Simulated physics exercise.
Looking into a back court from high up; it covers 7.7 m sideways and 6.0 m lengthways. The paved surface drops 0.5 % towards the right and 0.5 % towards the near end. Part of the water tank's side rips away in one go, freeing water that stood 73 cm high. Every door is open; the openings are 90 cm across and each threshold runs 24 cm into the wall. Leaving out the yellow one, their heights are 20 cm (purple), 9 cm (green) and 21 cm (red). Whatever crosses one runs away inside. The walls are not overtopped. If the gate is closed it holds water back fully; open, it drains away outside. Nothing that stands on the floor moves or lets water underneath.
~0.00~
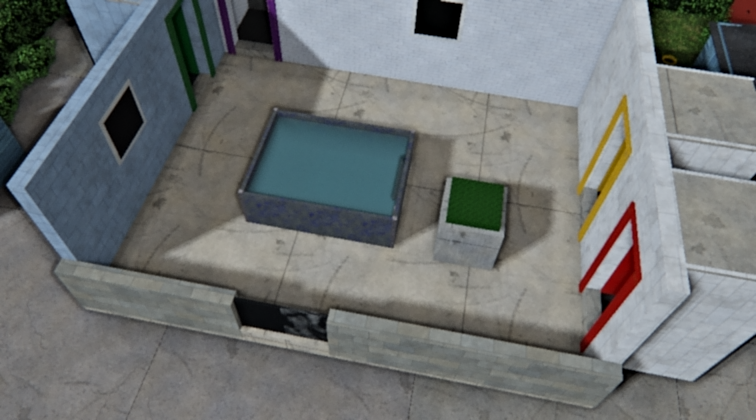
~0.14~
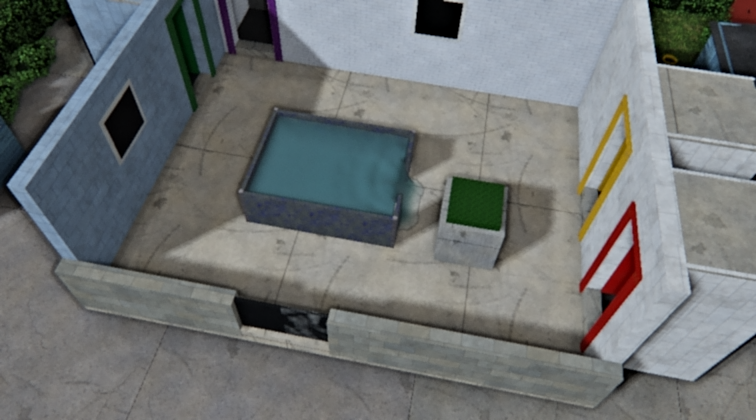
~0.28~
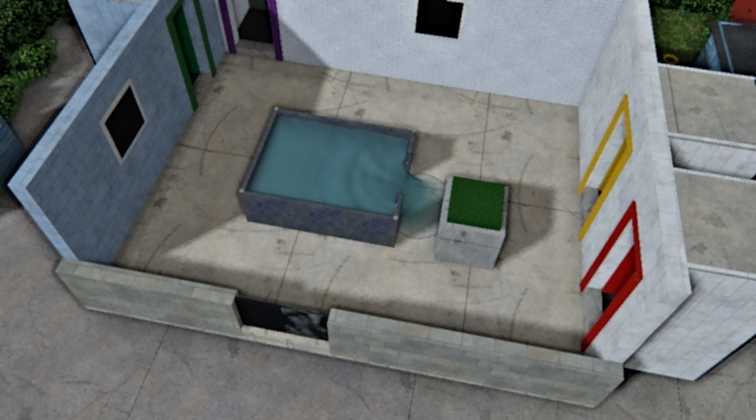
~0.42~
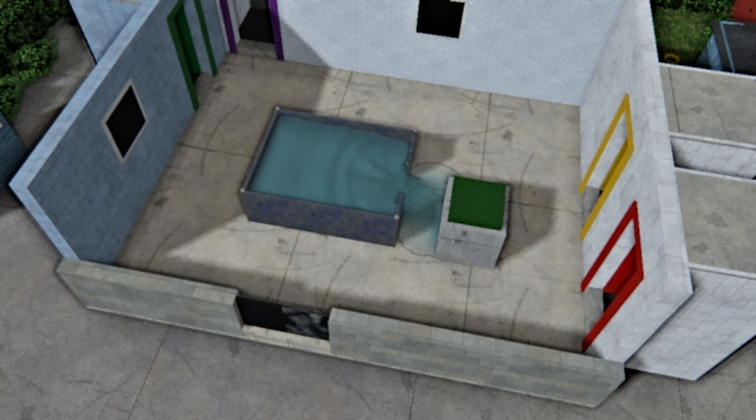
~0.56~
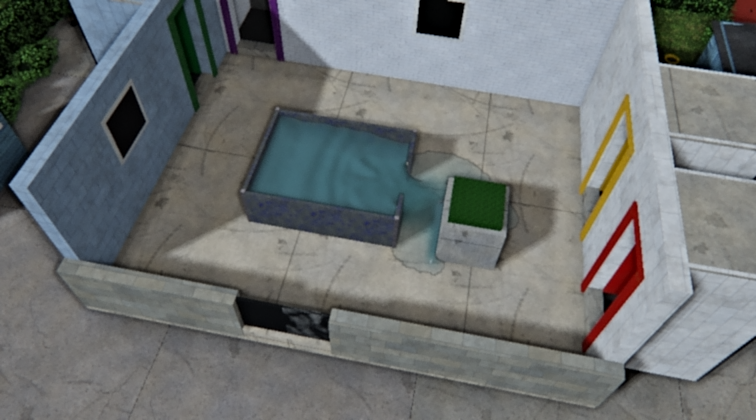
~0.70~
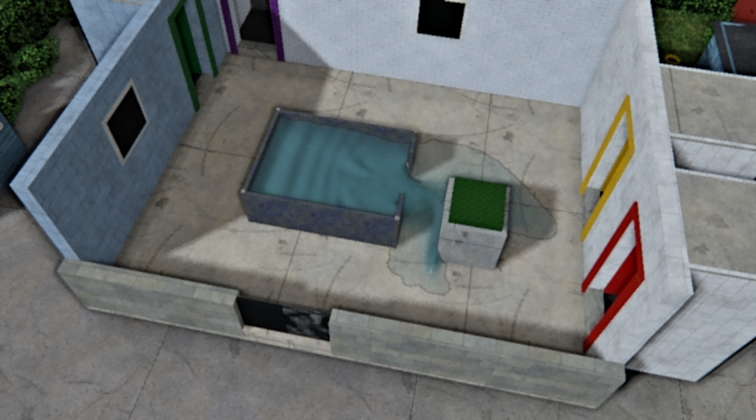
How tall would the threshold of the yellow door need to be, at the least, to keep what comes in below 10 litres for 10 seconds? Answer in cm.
At least 27 cm or so.
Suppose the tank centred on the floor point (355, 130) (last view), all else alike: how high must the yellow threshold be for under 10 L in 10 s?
Then roughly 25 cm.
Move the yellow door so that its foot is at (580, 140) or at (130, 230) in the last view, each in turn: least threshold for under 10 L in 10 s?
Roughly 22 and 6.5 cm.
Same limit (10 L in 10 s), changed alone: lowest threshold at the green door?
About 7.0 cm at green.
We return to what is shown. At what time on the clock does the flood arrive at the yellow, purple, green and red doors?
Arrival: Yellow 0.9 s, purple 5.0 s, green 6.0 s, red 1.8 s.
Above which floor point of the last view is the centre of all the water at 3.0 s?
Around (402, 199).
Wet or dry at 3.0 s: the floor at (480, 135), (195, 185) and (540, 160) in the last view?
In turn: Wet, still dry, wet.
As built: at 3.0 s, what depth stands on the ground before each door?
Depths in cm: Yellow 25, purple 0, green 0, red 5.
After 1.4 s water covers 25 % of the floor, deepest (54 cm) near (434, 217); 27 cm at the yellow door, 0 litres in over its 26 cm threshold.
After 3.0 s water covers 45 % of the floor, deepest (34 cm) near (575, 120); 25 cm at the yellow door, 15 litres in over its 26 cm threshold.
After 10.0 s water covers 100 % of the floor, deepest (12 cm) near (578, 381); 10 cm at the yellow door, 16 litres in over its 26 cm threshold.
At the yellow door as built, the water arrived by 0.9 s and peaked near 30 cm at 2.2 s.
Run again over the same 10 s with other heights there, 48 litres in over 22 cm, 2 litres over 30 cm. The limit of 10 litres is kept from about 27 cm up.
